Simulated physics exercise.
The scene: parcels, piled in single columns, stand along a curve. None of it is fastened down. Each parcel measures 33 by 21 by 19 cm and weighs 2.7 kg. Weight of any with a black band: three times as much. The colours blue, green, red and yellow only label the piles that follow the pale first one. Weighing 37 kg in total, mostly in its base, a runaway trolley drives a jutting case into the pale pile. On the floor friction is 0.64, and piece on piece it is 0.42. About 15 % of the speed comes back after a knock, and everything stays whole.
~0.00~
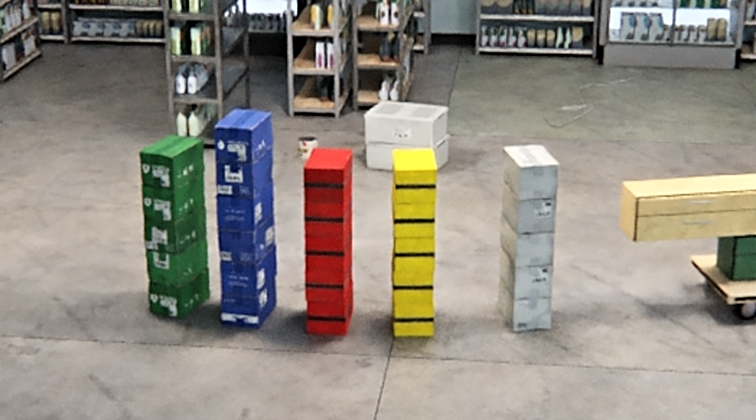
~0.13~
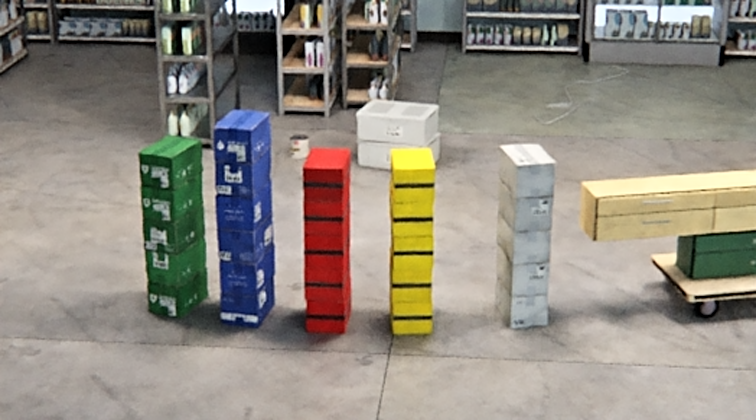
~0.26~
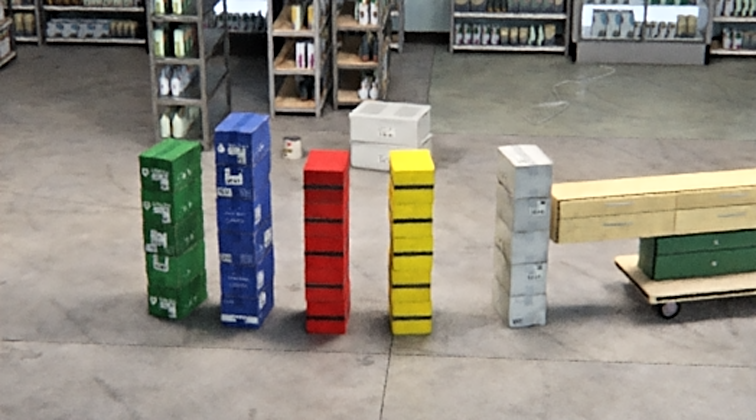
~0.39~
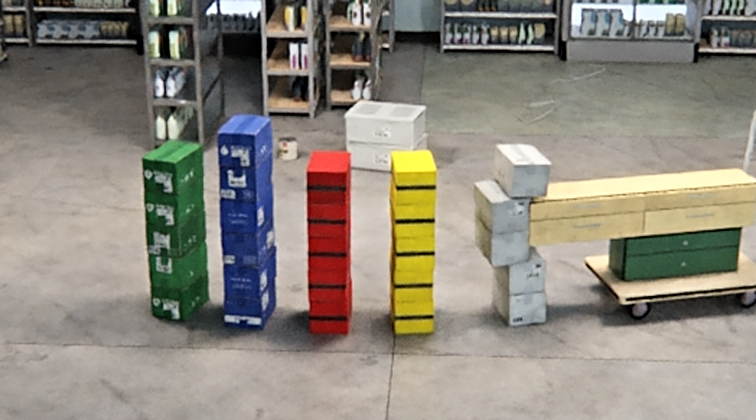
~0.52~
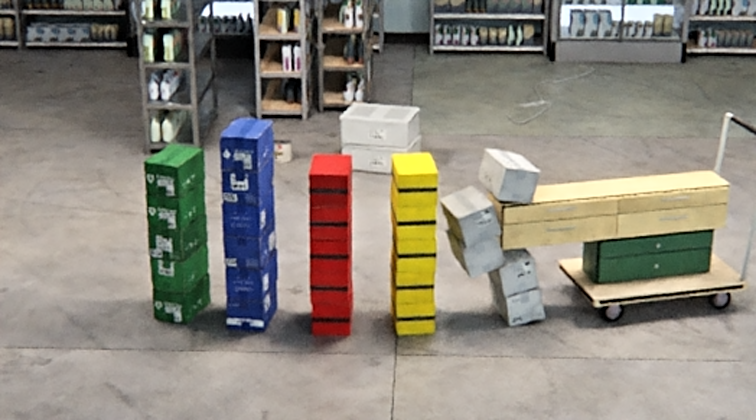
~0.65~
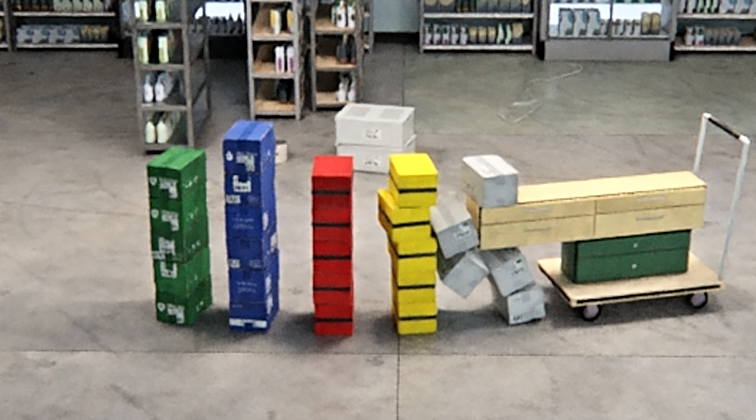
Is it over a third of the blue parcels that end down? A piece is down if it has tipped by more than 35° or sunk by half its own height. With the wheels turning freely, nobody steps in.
No, fewer than a third.
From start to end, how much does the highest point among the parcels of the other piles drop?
The top ends up some 0 cm lower.
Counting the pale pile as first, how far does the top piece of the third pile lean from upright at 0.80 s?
About 0°.
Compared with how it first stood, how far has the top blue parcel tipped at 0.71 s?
0°.
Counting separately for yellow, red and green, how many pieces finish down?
Ending so: Yellow 0, red 0, green 0.
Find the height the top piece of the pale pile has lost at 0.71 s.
I'd put it at close to 0 cm below where it started.
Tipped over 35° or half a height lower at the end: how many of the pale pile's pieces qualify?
I count 2 of the pale pieces.
After 0.71 s, 1 of the pale pile down; none of the 6 blue parcels down (0 of 21 in all colours); top blue parcel unmoved; top yellow parcel 40 mm from its place.
After 0.80 s, 2 of the pale pile down; none of the 6 blue parcels down (0 of 21 in all colours); top blue parcel unmoved; top yellow parcel 4° from how it stood.
After 0.94 s, 2 of the pale pile down; none of the 6 blue parcels down (0 of 21 in all colours); top blue parcel unmoved; top yellow parcel 10° from how it stood.
After 2.98 s, 2 of the pale pile down; none of the 6 blue parcels down (0 of 21 in all colours); top blue parcel unmoved; top yellow parcel 12° from how it stood.
In the end (3.5 s), 2 of the pale pile down; none of the 6 blue parcels down (0 of 21 in all colours); top blue parcel unmoved; top yellow parcel 12° from how it stood. That is 0 per cent. From the last view, middles, top blue parcel near (250, 147), top yellow parcel near (372, 184).
